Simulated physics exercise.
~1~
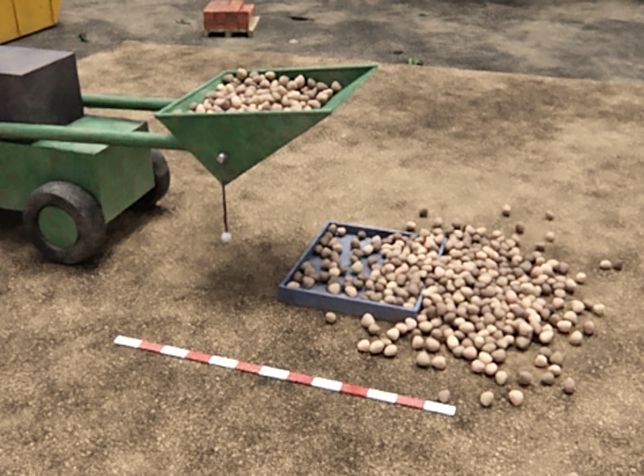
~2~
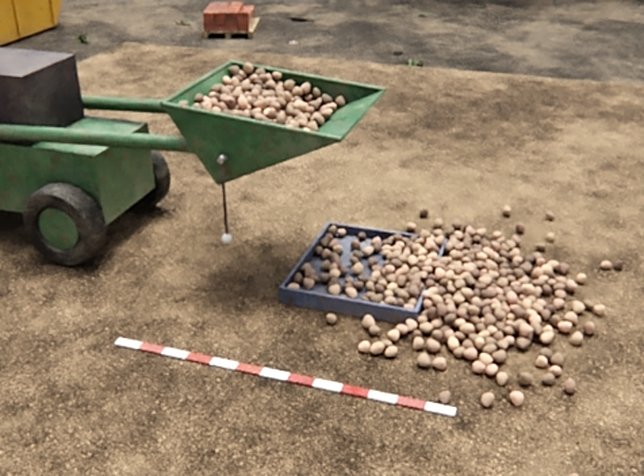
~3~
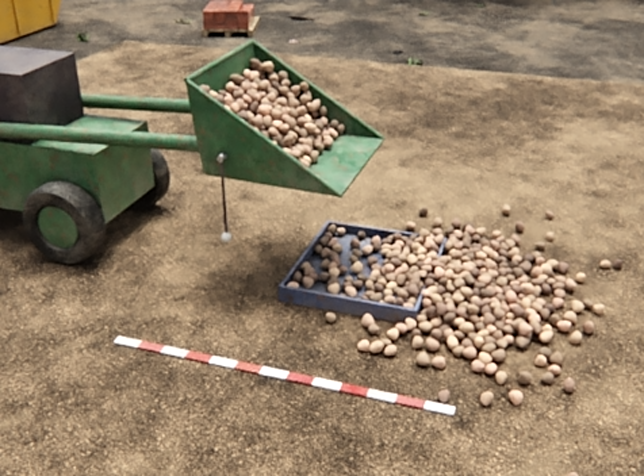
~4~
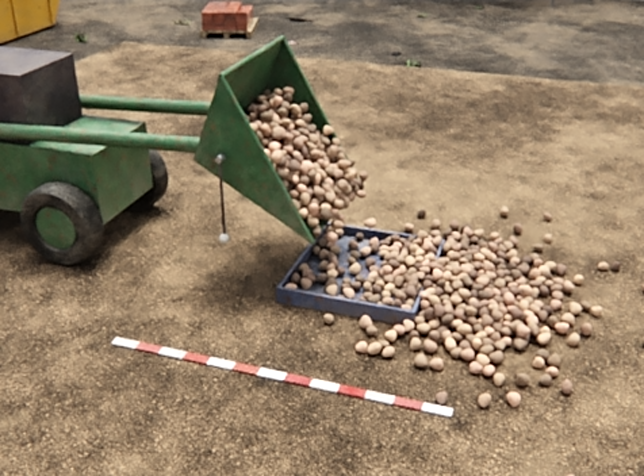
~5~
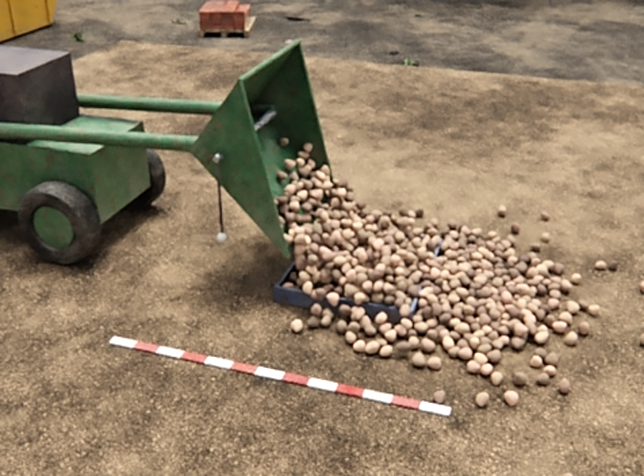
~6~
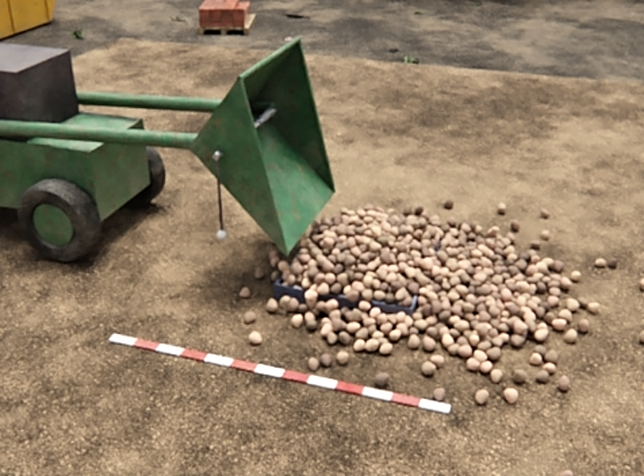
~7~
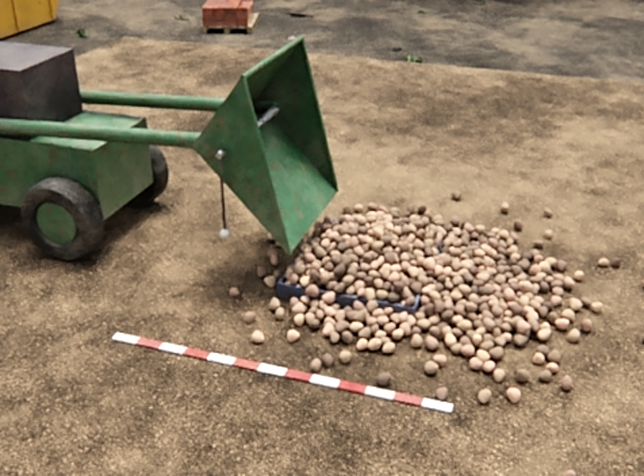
Green loader bucket tipping forward and pouring rounded stones over a blue tray and existing pile, nearly burying the tray, then staying tilted.
